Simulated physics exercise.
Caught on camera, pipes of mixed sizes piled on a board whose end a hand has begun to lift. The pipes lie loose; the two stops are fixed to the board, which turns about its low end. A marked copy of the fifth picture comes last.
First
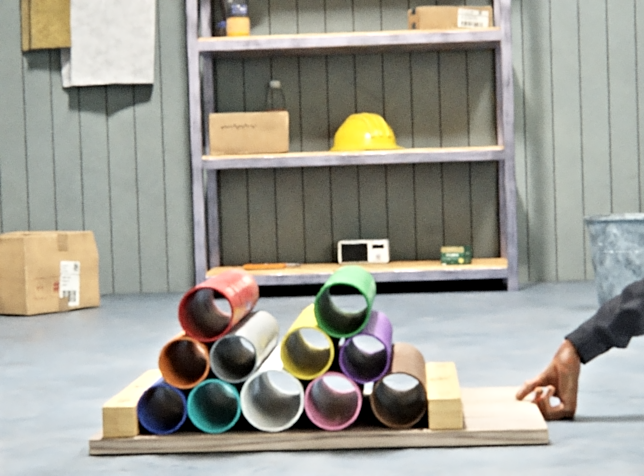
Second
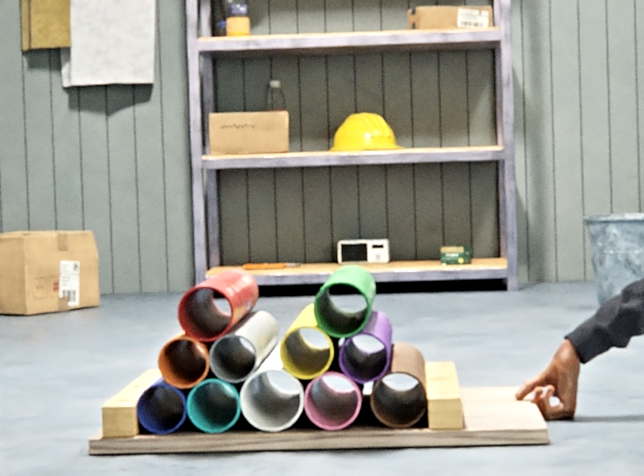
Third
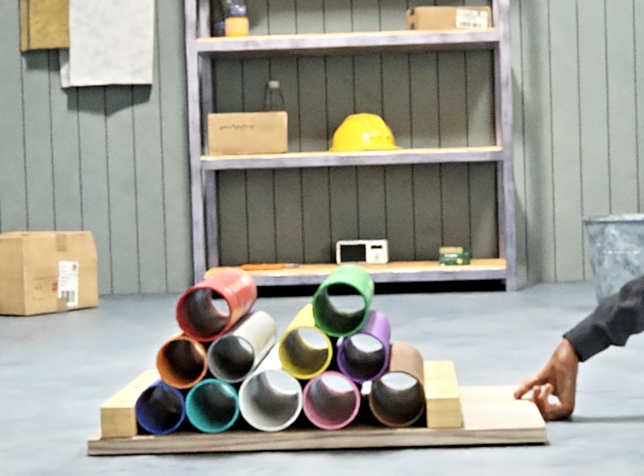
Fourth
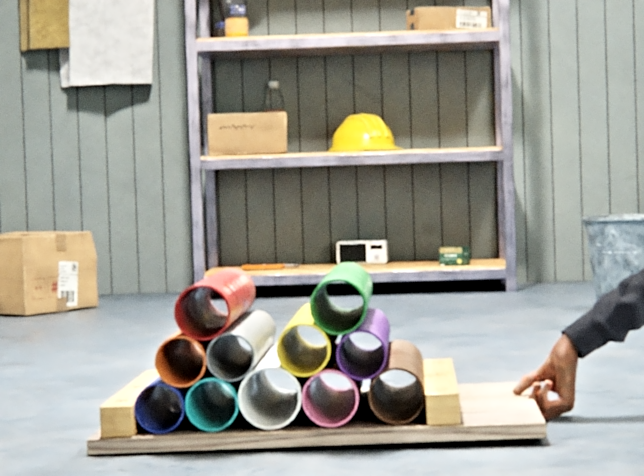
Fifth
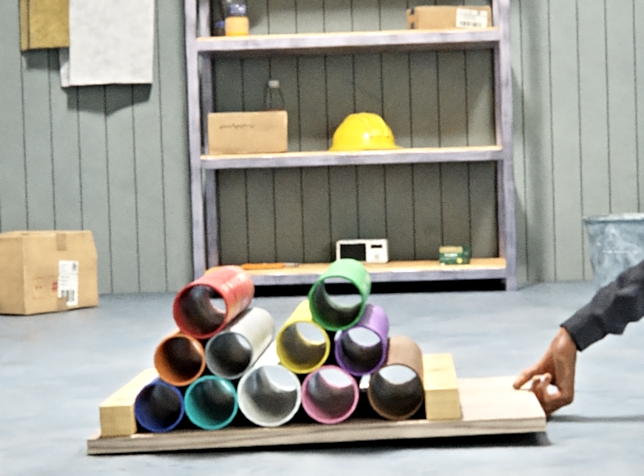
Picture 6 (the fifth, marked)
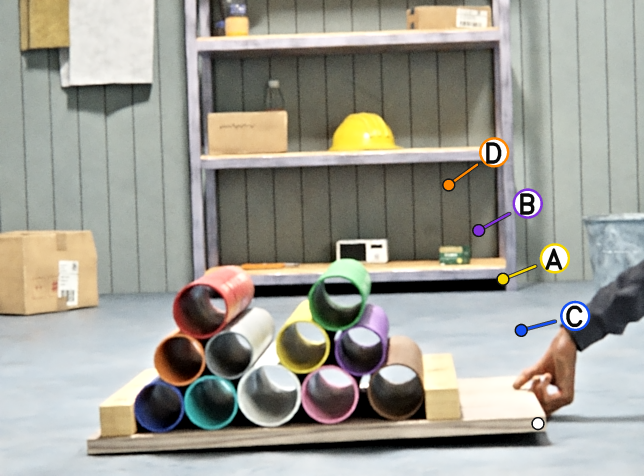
A stack of colorful pipes sat between two wooden blocks on a board on the floor, and a hand at the right end raised it very slightly, the pipes barely shifting along with it.
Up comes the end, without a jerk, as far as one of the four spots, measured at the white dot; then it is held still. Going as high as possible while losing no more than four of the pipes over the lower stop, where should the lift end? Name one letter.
Stop at B.
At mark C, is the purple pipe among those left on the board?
Yes.
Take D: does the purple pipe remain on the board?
No, with D.
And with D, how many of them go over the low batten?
With D, six.
On the marked copy, A at (503, 279); B at (479, 230); C at (521, 330); D at (449, 185); the white dot at (538, 423).
Taking B. A third of the way, board at 16°.
Two thirds of the way, board at 27°.
When it is over, board at 27°, three over the low batten (orange, grey, red).
As for the rest, A none over the low batten; C none over the low batten; D six over the low batten.
